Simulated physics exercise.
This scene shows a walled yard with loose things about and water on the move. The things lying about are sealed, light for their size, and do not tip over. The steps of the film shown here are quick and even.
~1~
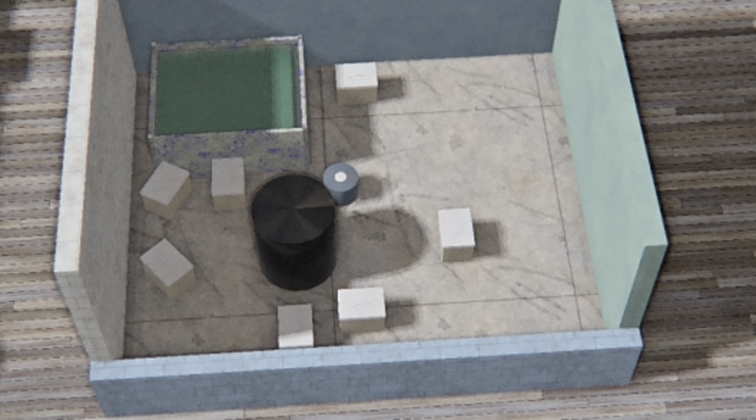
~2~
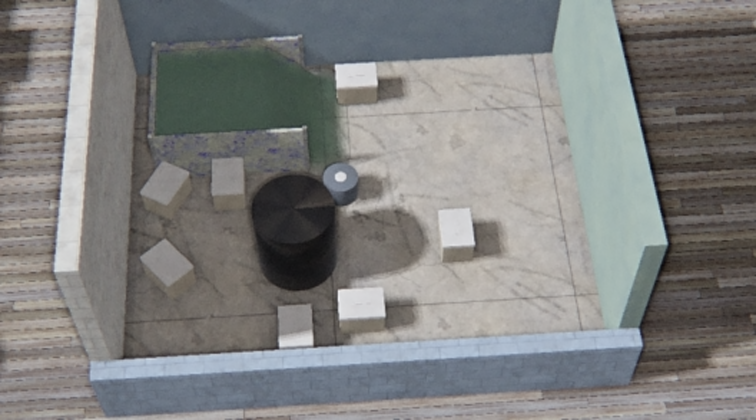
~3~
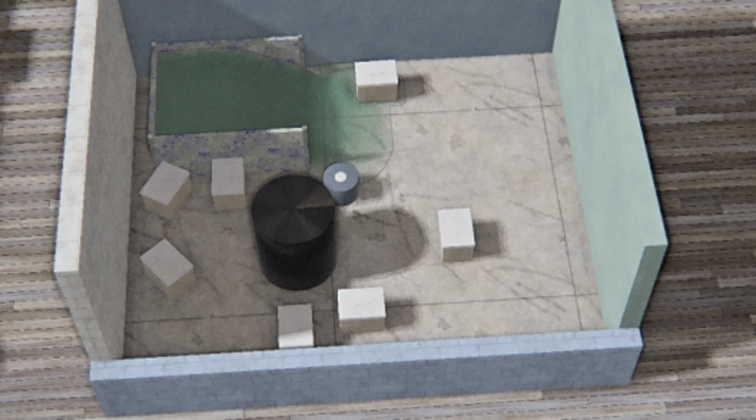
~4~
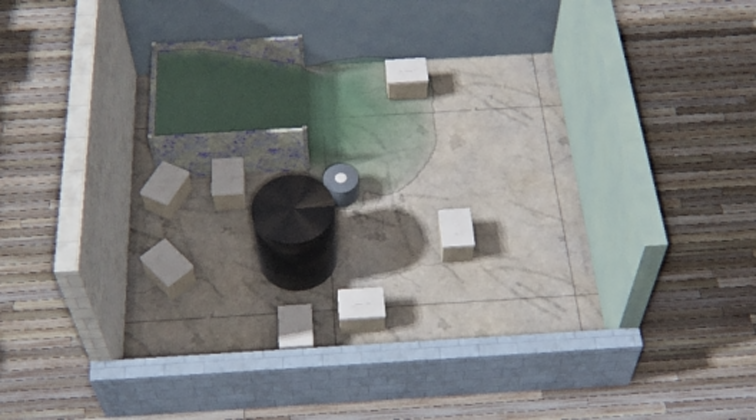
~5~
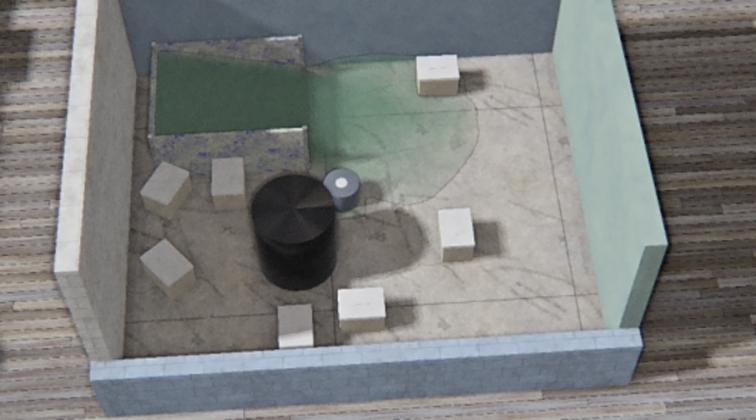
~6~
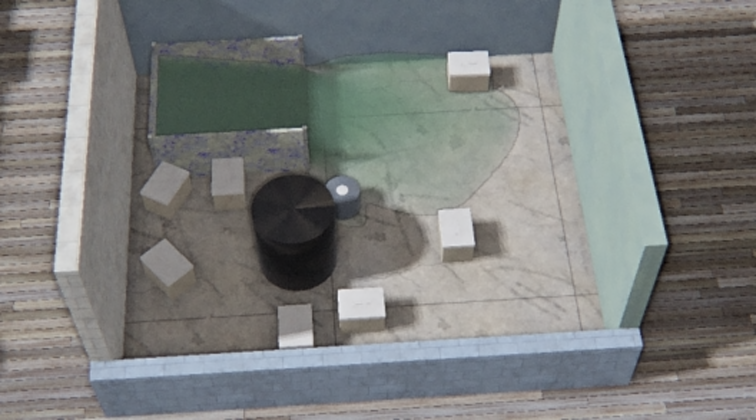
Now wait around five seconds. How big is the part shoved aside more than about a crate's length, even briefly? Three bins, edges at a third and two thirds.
The portion knocked well out of place is a third to two thirds.
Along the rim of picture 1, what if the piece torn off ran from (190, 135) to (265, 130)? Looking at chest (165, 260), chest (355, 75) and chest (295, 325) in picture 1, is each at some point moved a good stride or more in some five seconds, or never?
First covers that distance, second stays short of it, third covers that distance.
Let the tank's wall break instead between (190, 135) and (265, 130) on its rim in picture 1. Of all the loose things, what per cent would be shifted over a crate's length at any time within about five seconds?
Some 90 per cent.
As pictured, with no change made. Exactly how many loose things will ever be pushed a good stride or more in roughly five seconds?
I make it 4 of them.
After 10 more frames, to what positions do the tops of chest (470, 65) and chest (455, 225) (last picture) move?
They should be roughly at (545, 49) and (505, 277).
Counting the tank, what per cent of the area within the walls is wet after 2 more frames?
Estimate: About 45 %.
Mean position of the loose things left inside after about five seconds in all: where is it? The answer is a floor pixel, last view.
Close to pixel (256, 263).
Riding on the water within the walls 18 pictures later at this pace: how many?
That adds up to 2.
A moment on, 1 of 8 are well off their spots; 0 afloat.
Next, 2 of 8 are well off their spots; 1 afloat.
Later, 2 of 8 are well off their spots; 2 afloat.
In the end, 4 of 8 are well off their spots, and 4 have been at some point; 4 afloat.
